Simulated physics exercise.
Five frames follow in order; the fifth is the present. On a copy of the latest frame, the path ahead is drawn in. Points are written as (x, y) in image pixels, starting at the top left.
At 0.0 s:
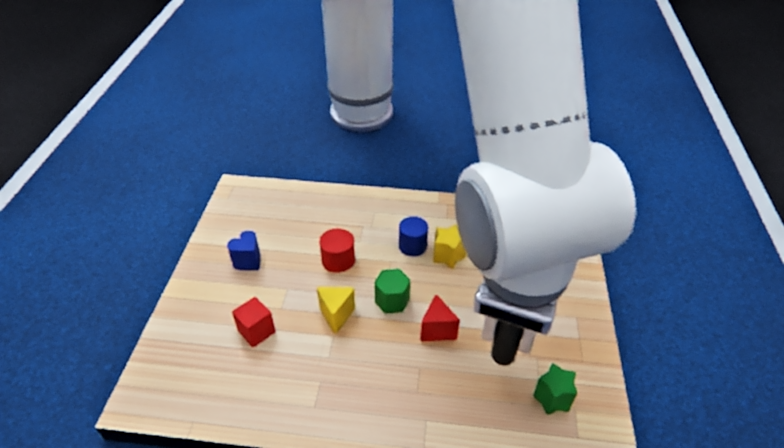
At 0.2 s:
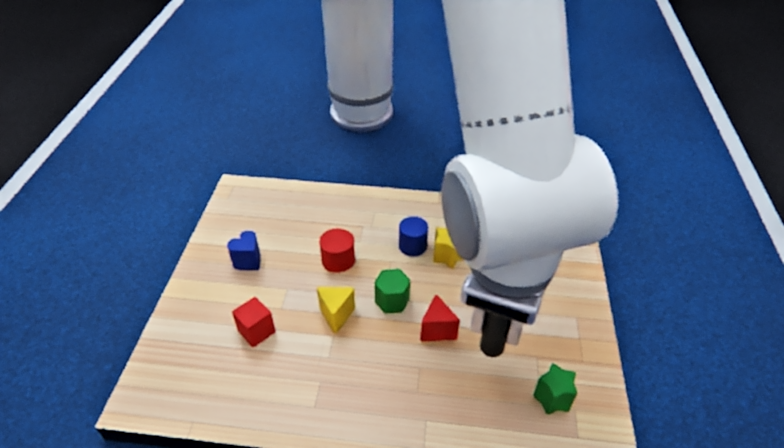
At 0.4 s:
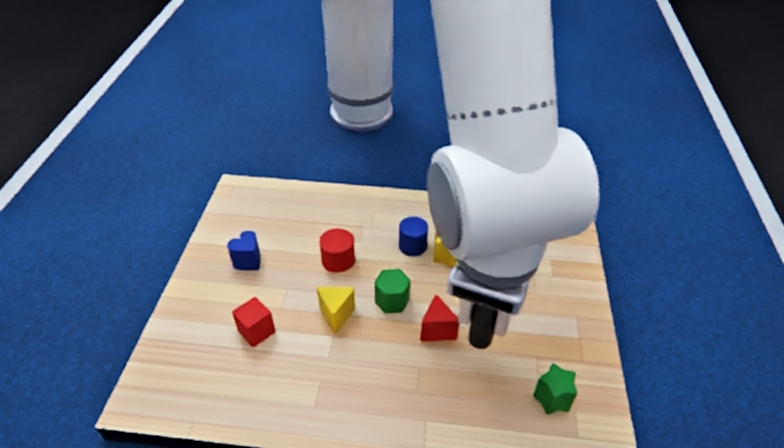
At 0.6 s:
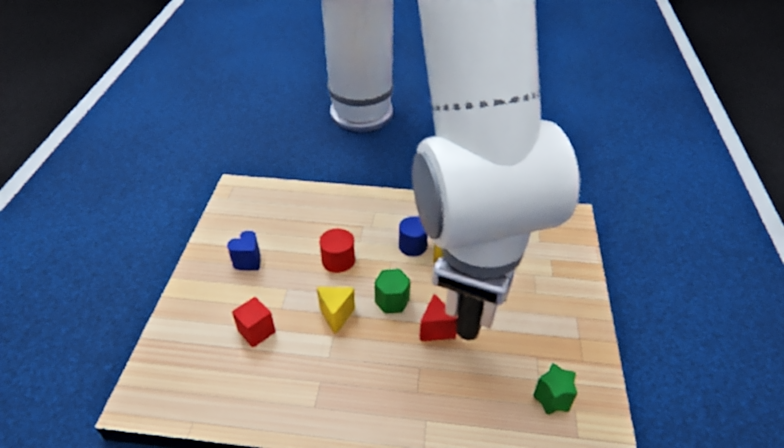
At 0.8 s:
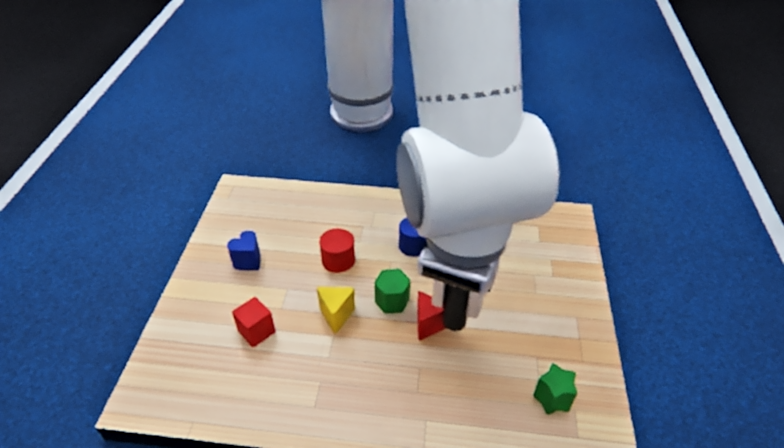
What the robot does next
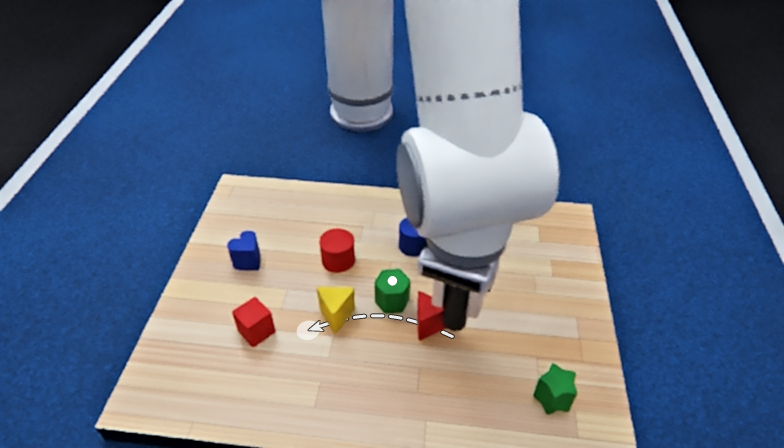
White robot arm moving left across a wooden board of coloured blocks, its black rod reaching the red triangle and nudging it slightly.
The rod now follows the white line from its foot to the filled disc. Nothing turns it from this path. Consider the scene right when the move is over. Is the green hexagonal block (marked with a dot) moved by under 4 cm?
Short answer: No.
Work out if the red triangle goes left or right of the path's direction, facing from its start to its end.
The answer is right.
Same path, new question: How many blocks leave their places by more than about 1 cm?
My count: 3 or more.
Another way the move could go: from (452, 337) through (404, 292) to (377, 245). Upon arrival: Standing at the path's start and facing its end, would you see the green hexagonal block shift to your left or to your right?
Answer: Leftward.
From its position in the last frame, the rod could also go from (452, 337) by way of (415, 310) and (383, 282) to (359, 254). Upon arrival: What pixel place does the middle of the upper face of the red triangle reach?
It ends at (379, 289).
Path on the board, from (452, 337) through (406, 319) and (357, 317) to (308, 330); the dot is on the green hexagonal block.
What follows on the original path. One third of the way, rod (406, 304); green hexagonal block (367, 264); red triangle (391, 285).
Two thirds of the way, rod (356, 302); yellow triangle (331, 295); green hexagonal block (361, 260), turned 15° anticlockwise; red triangle (380, 278), turned 30° clockwise.
At the end, rod (306, 315); red square block in place; yellow triangle (294, 294), turned 30° clockwise; green hexagonal block (361, 260), turned 15° anticlockwise; red triangle (380, 278), turned 30° clockwise.
